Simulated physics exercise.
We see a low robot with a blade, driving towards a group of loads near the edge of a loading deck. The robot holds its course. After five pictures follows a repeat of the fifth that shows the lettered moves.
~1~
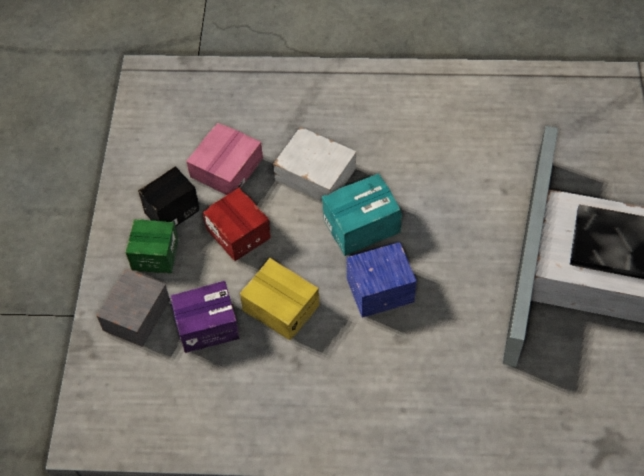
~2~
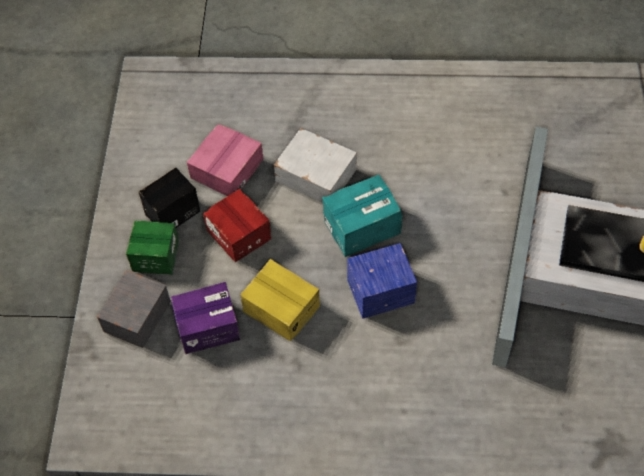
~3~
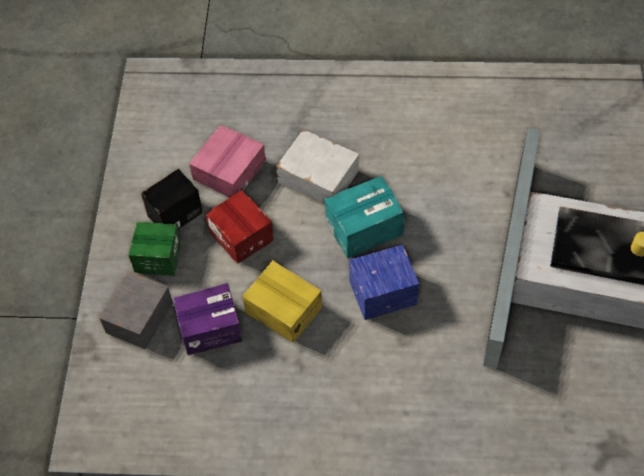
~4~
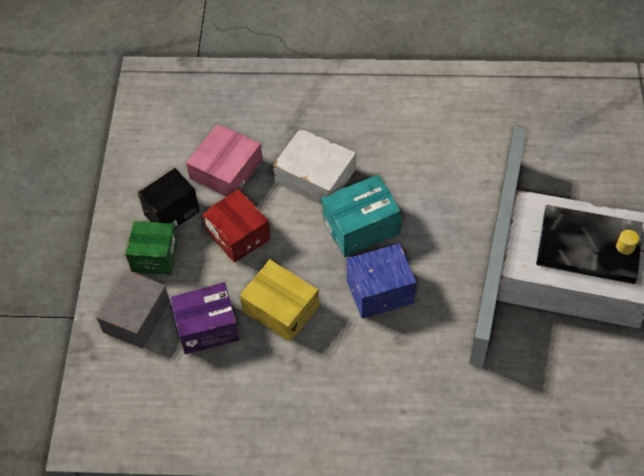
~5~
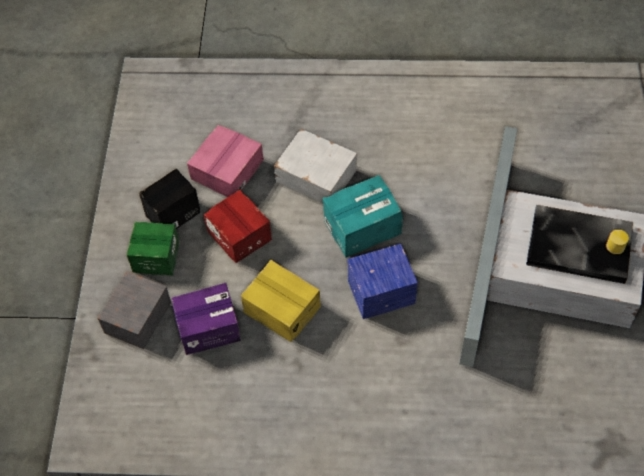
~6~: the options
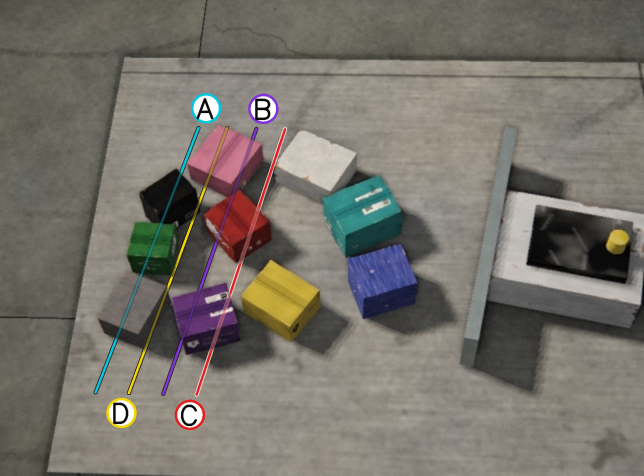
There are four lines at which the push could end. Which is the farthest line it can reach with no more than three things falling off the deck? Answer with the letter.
Line D.
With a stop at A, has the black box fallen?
By then, yes.
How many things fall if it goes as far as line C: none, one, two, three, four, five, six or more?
By then, none.
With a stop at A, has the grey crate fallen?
Yes.
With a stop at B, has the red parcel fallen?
By then, no.
On the marked copy, A at (151, 250); B at (213, 251); C at (244, 252); D at (182, 251).
Following D. Soon after the start, robot (456, 239); blue crate (336, 270); turquoise parcel (338, 213).
Later, robot (344, 237); grey crate (98, 306); black box (149, 194).
In the end, robot (255, 235); black box over the edge; grey crate over the edge; three fallen.
As for the rest, A drops five; B is within the limit but short; C is within the limit but short.
